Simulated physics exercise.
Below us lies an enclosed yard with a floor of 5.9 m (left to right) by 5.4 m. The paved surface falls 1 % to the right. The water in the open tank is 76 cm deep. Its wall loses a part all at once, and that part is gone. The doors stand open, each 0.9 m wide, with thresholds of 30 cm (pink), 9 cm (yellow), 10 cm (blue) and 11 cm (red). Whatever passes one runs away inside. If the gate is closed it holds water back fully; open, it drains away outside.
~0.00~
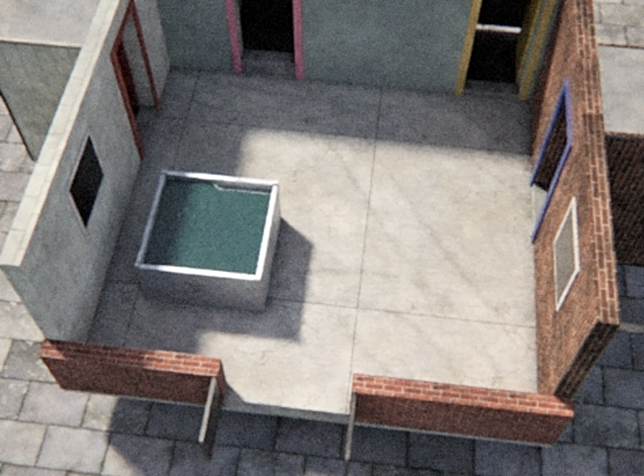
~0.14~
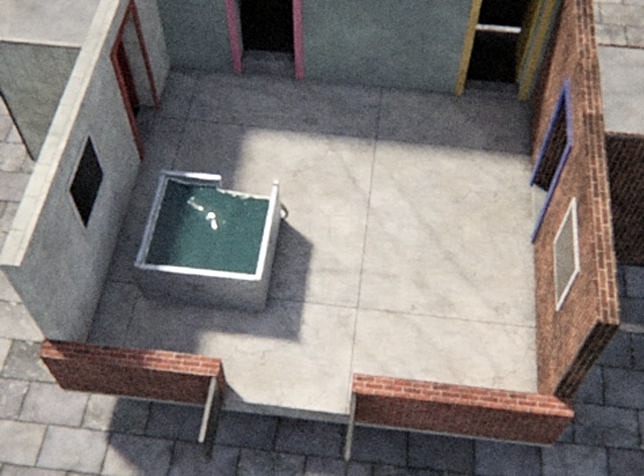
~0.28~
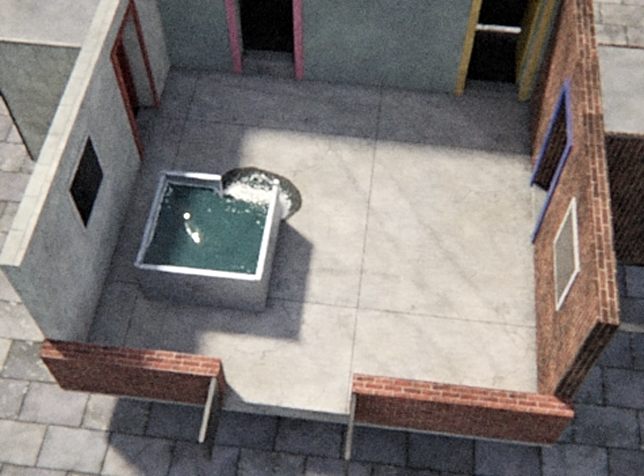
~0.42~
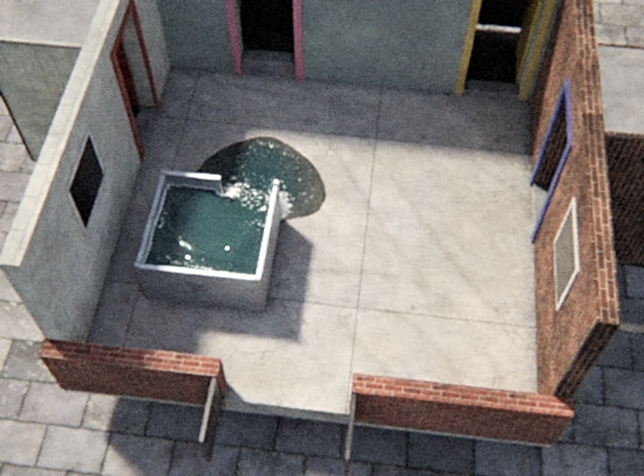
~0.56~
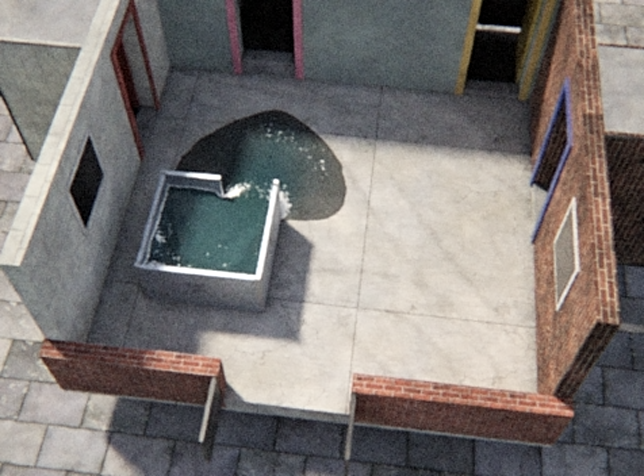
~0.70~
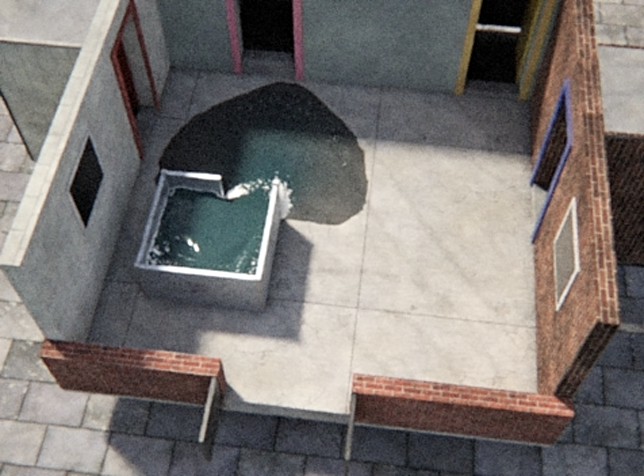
Dark green water, still at first in a square, pale-walled open tank, pours through a gap that opens suddenly at its far right corner. Seen from a fixed, high viewpoint, the grey-floored yard has a red-trimmed doorway at left, pink and yellow ones behind, and a blue one in the brick wall at right. Foaming at the breach, the water spreads backward and rightward in a widening dark pool.
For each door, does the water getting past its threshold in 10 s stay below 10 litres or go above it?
The pink door: Below 10 litres; the yellow door: Above 10 litres; the blue door: Below 10 litres; the red door: Below 10 litres.
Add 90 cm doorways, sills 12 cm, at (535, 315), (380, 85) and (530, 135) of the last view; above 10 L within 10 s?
Check each in turn: The first fails, the second succeeds, the third succeeds.
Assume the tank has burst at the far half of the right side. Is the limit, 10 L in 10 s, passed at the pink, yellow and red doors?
Door by door - pink: Within bounds, yellow: Out of bounds, red: Within bounds.
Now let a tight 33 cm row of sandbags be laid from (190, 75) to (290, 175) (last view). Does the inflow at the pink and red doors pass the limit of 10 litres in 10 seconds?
Checking the limit, pink is fine, red is too much.
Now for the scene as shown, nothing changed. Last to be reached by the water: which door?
Door: Blue.
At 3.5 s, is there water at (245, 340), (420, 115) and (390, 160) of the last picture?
Untouched, submerged, submerged.
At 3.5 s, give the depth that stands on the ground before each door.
Door by door in cm, pink shows 17, yellow shows 12, blue shows 6, red shows 8.
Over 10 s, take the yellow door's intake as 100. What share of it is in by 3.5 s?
Share: ~ 15 %.
After 1.4 s water covers 30 % of the floor and is deepest (32 cm) near (252, 209); pink door 29 cm at the sill, 0 L in, yellow door not reached, blue door not reached, red door 6 cm at the sill, 0 L in.
After 2.2 s water covers 35 % of the floor and is deepest (29 cm) near (169, 73); pink door 23 cm at the sill, 0 L in, yellow door 11 cm at the sill, 0 L in, blue door not reached, red door 5 cm at the sill, 0 L in.
After 3.5 s water covers 45 % of the floor and is deepest (21 cm) near (523, 115); pink door 17 cm at the sill, 0 L in, yellow door 12 cm at the sill, 7 L in, blue door 6 cm at the sill, 0 L in, red door 8 cm at the sill, 1 L in.
After 6.0 s water covers 75 % of the floor and is deepest (14 cm) near (511, 131); pink door 7 cm at the sill, 0 L in, yellow door 12 cm at the sill, 36 L in, blue door 9 cm at the sill, 0 L in, red door 5 cm at the sill, 1 L in.
After 10.0 s water covers 95 % of the floor and is deepest (11 cm) near (522, 107); pink door 4 cm at the sill, 0 L in, yellow door 10 cm at the sill, 53 L in, blue door 7 cm at the sill, 0 L in, red door 2 cm at the sill, 1 L in.
